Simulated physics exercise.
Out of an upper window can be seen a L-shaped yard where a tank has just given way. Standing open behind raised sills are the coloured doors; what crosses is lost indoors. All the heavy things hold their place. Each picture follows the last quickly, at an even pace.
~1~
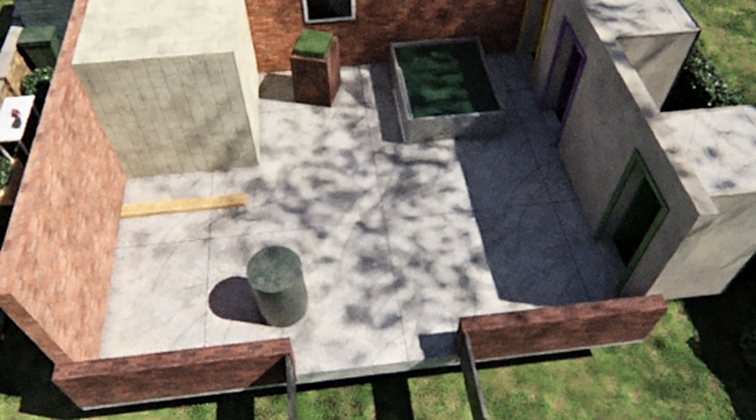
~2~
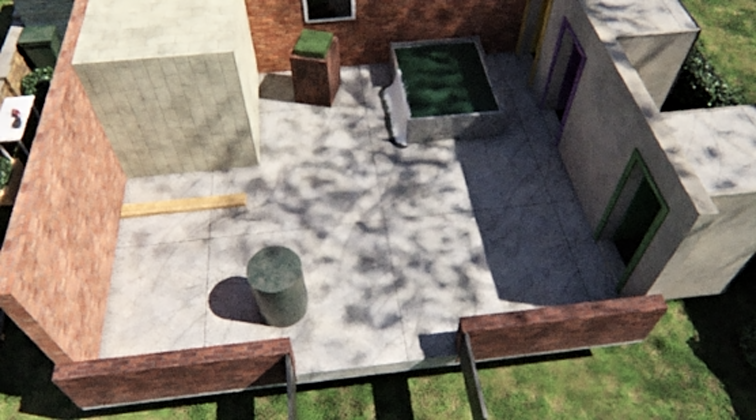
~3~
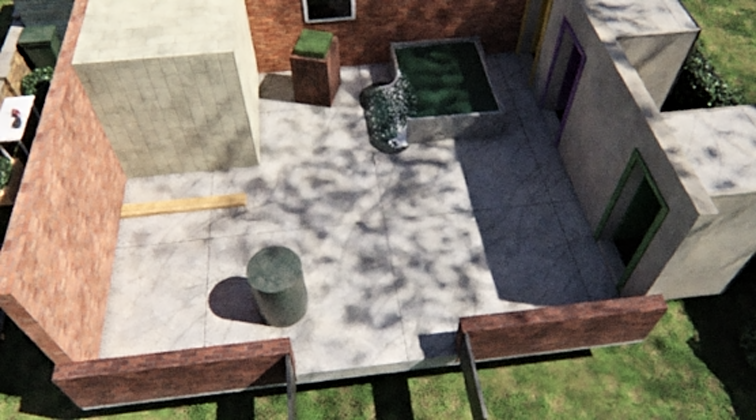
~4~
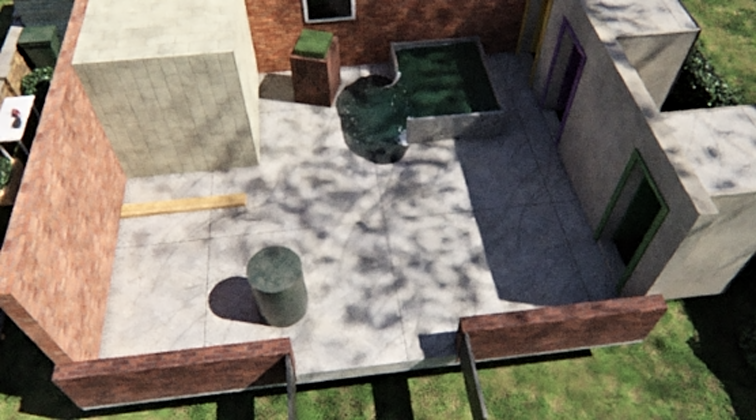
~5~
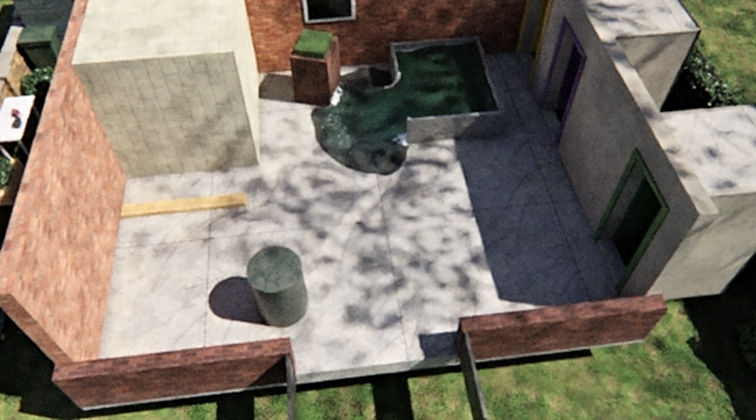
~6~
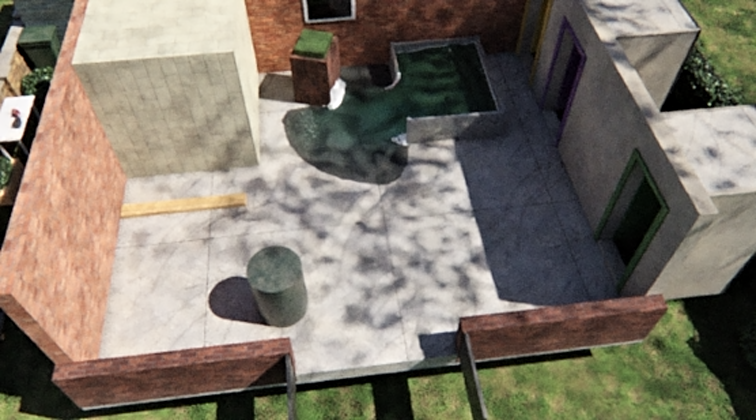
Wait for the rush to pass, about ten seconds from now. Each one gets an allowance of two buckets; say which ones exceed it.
As I see it, the green door keeps it to two buckets; the purple door keeps it to two buckets; the yellow door keeps it to two buckets.
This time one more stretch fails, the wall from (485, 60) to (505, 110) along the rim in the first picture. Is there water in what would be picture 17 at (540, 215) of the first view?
Result: Reached.
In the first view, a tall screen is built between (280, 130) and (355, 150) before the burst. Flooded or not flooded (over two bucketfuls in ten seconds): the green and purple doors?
As for those two, the green one comes in short and the purple one comes in short.
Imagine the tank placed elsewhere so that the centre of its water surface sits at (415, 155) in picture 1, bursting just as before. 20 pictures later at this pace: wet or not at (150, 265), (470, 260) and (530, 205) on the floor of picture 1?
Soaked, bone-dry, bone-dry.
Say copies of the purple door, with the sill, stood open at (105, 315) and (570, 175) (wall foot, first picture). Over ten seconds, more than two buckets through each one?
Exceeds the threshold, stays below the threshold.
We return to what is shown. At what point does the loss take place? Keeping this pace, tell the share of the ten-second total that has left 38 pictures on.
Near 10 in a hundred.
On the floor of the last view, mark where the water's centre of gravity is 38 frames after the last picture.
At about (306, 178).
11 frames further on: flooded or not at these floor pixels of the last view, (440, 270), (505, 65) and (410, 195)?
First spot spared, second spot spared, third spot spared.
A moment on, water covers 20 % of the floor; the green door not reached, the purple door not reached, the yellow door not reached.
Next, water covers 30 % of the floor; the green door not reached, the purple door not reached, the yellow door not reached.
Then, water covers 50 % of the floor; the green door not reached, the purple door not reached, the yellow door not reached.
Later, water covers 60 % of the floor; the green door not reached, the purple door not reached, the yellow door wet at the sill, nothing in.
In the end, water covers 70 % of the floor; the green door not reached, the purple door wet at the sill, nothing in, the yellow door wet at the sill, nothing in.
